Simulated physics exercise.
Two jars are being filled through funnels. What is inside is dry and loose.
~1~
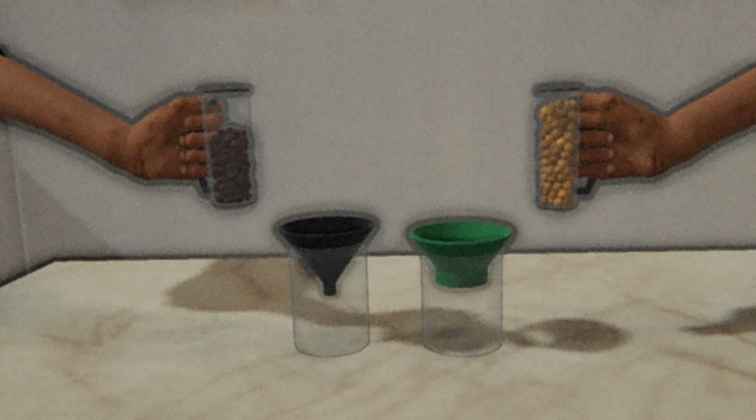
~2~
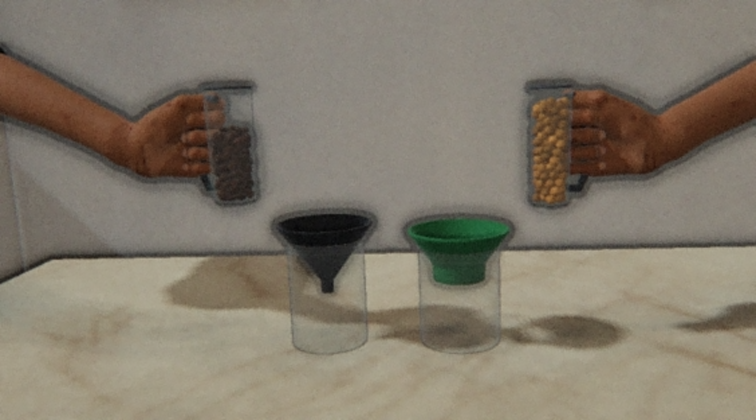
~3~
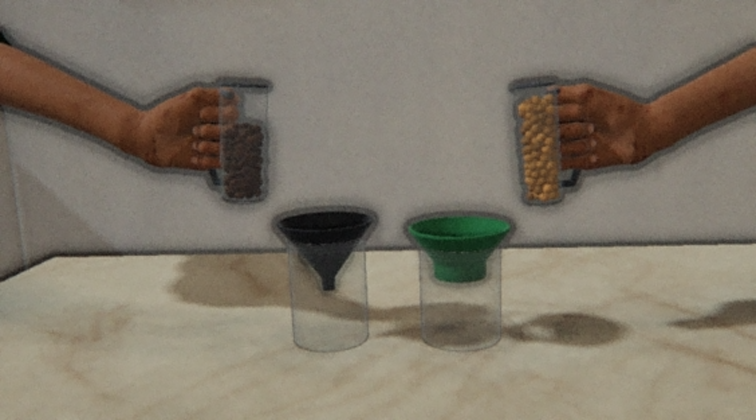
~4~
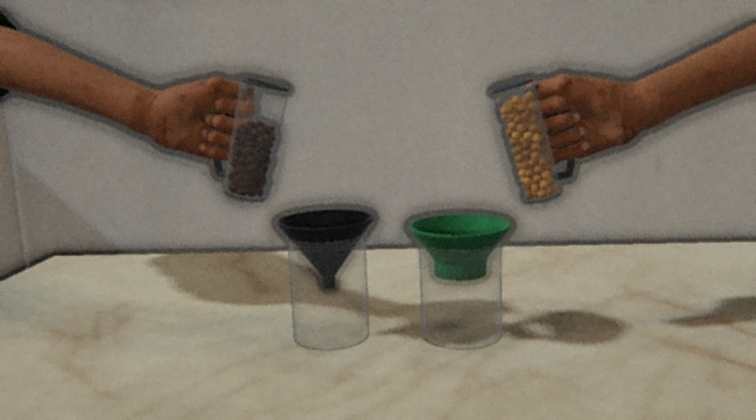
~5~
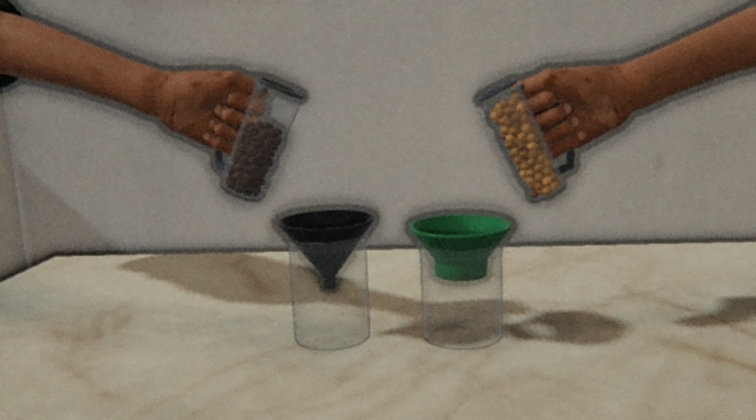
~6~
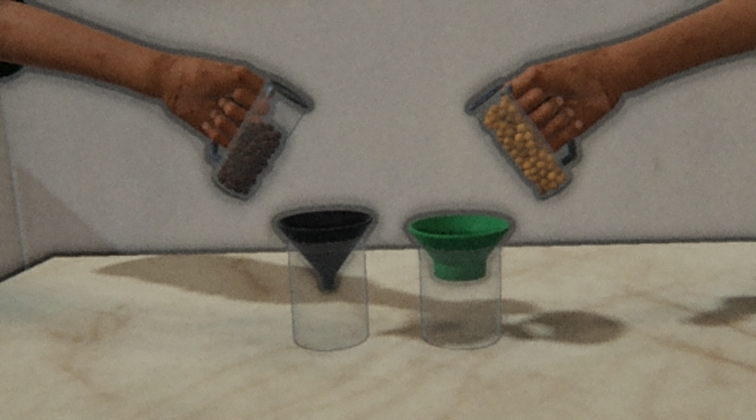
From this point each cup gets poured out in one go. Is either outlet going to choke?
As I see it, left: Ends up stuck; right: Ends up empty.
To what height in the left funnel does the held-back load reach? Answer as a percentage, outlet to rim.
Looks like around 95 in a hundred to me.
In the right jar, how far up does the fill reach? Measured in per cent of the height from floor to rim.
I'd reckon around 25 per cent.
Then, 0.31 s after the last picture, left, all still in the cup; right, all still in the cup.
Then, 0.70 s after the last picture, left, all still in the cup; right, all still in the cup.
Then, 1.12 s after the last picture, left, nearly all still in the cup, a stray few in or over the funnel; right, nearly all still in the cup, a small part in or over the funnel, a stray few down in the jar.
At rest, left, all stuck in the funnel, none down in the jar; right, all down in the jar.
